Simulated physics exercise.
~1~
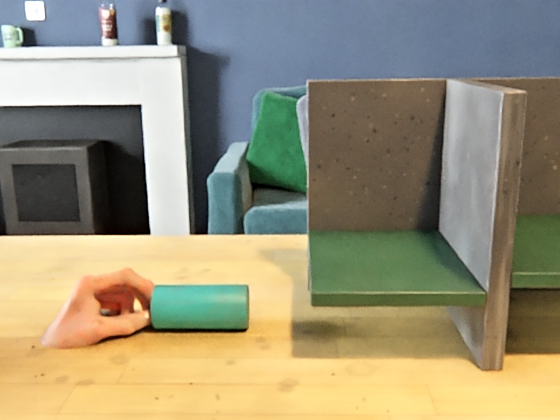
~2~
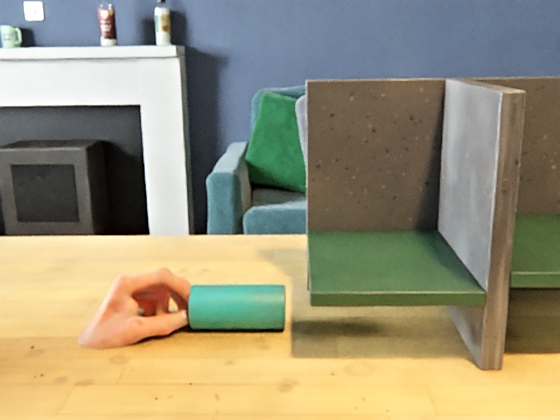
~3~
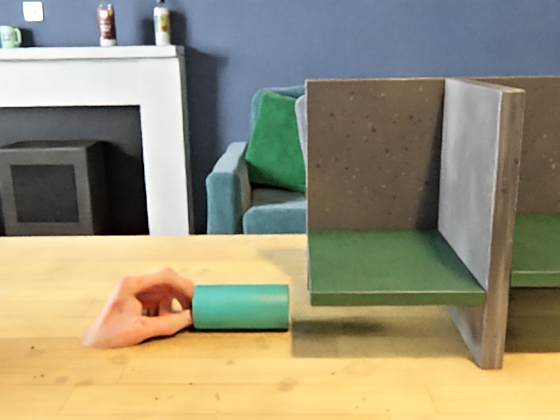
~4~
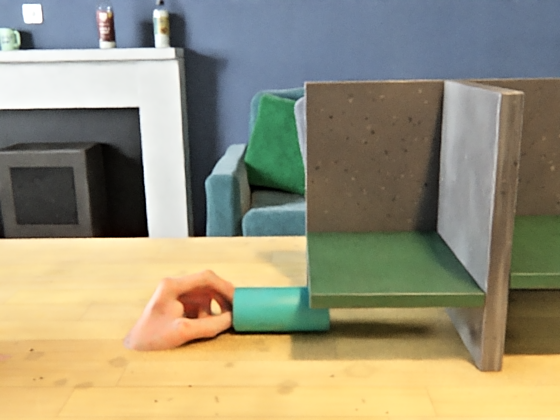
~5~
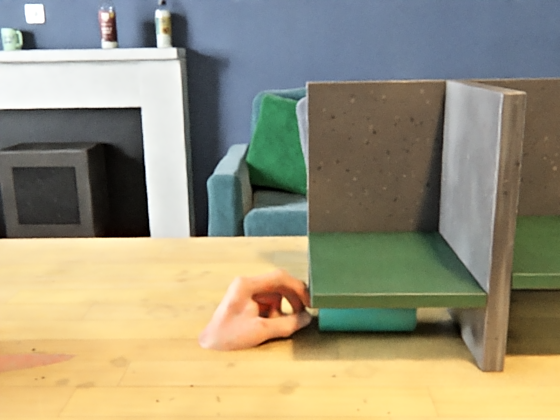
A turquoise candle lies on its side on a pale wooden table, its left end held by the fingertips of a hand. To the right stands a low shelf with a green board and grey speckled panels, while a fireplace and a teal chair sit behind. The hand pushes the candle to the right, pauses briefly near the shelf, then carries on. The candle's front end slips into the opening beneath the green board. It keeps sliding until it is all the way in, clearing the shelf above, with the fingers at the opening.
